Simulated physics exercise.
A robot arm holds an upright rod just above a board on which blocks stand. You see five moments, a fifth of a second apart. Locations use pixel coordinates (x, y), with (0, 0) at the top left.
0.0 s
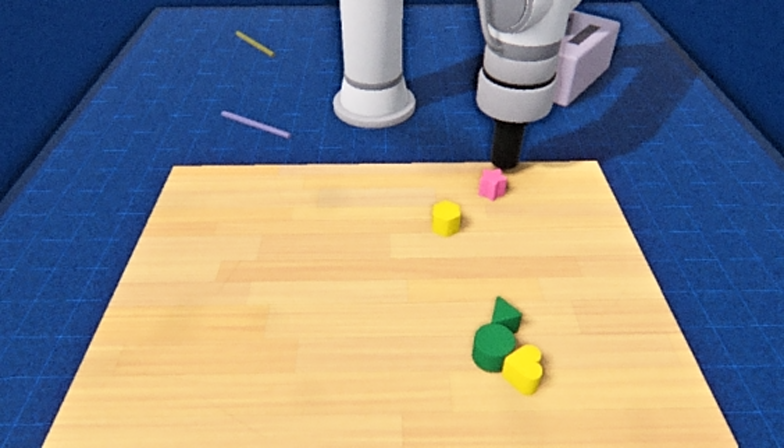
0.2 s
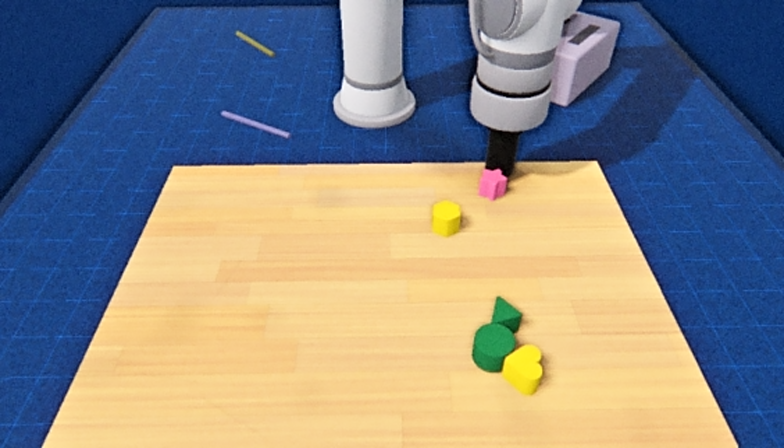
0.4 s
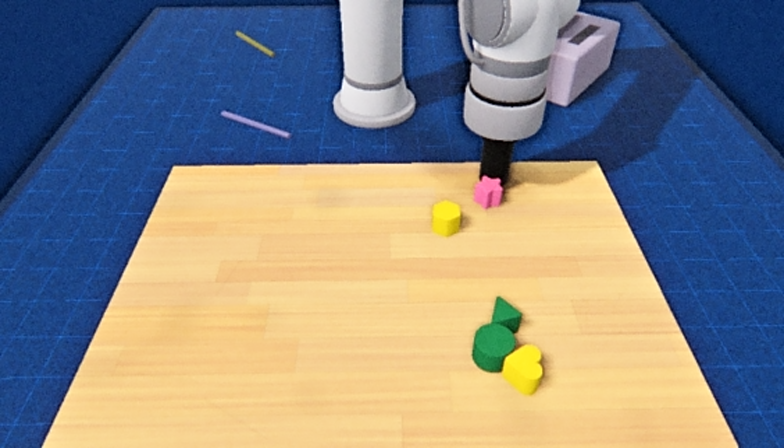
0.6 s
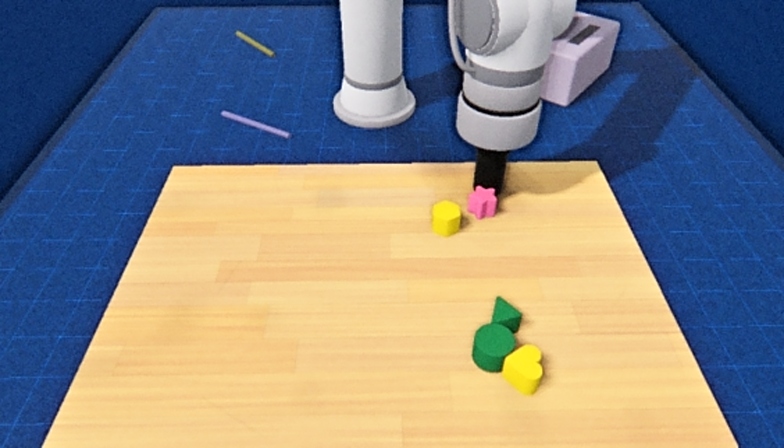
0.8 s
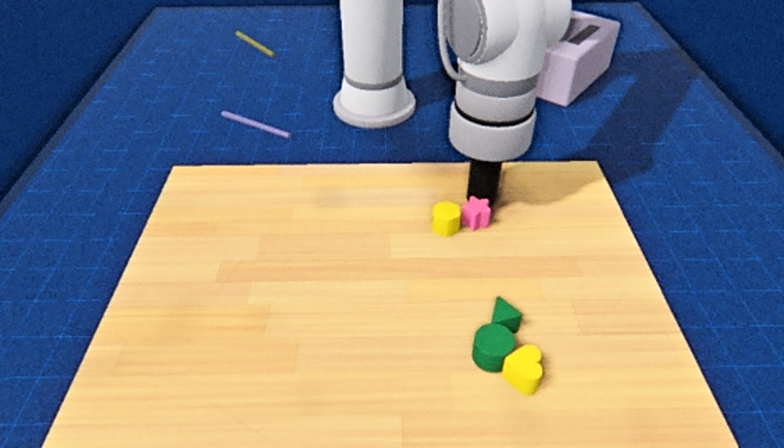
A white robot arm with a black rod stands at the far edge of a pale wooden board on a blue gridded floor, seen from above and in front. A pink star-shaped block and a yellow six-sided block sit near the rod, with two green blocks and a yellow heart closer. The rod pushes the pink block nearer and leftward, up beside the yellow six-sided one, while the camera stays still.
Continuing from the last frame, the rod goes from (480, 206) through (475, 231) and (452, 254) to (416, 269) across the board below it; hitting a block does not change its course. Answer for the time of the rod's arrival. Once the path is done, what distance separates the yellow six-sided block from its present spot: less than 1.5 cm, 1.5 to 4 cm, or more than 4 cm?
Offset: Below 1.5 cm.
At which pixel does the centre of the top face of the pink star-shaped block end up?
Its top centre lands on (447, 266).
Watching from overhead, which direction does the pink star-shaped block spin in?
Answer: Against the clock.
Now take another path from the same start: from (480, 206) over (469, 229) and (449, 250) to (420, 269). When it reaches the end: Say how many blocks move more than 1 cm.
The number will come to 2.
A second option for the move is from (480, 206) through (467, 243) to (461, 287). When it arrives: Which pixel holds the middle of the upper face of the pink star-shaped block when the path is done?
Most likely (457, 292).
On the path given first. One third of the way, rod at (476, 224); pink star-shaped block at (471, 232).
Two thirds of the way, rod at (453, 247); yellow six-sided block at (443, 212), turned 25° clockwise; pink star-shaped block at (454, 257), turned 15° anticlockwise.
At the end, rod at (416, 262); yellow six-sided block at (443, 212), turned 25° clockwise; pink star-shaped block at (447, 266), turned 50° anticlockwise.
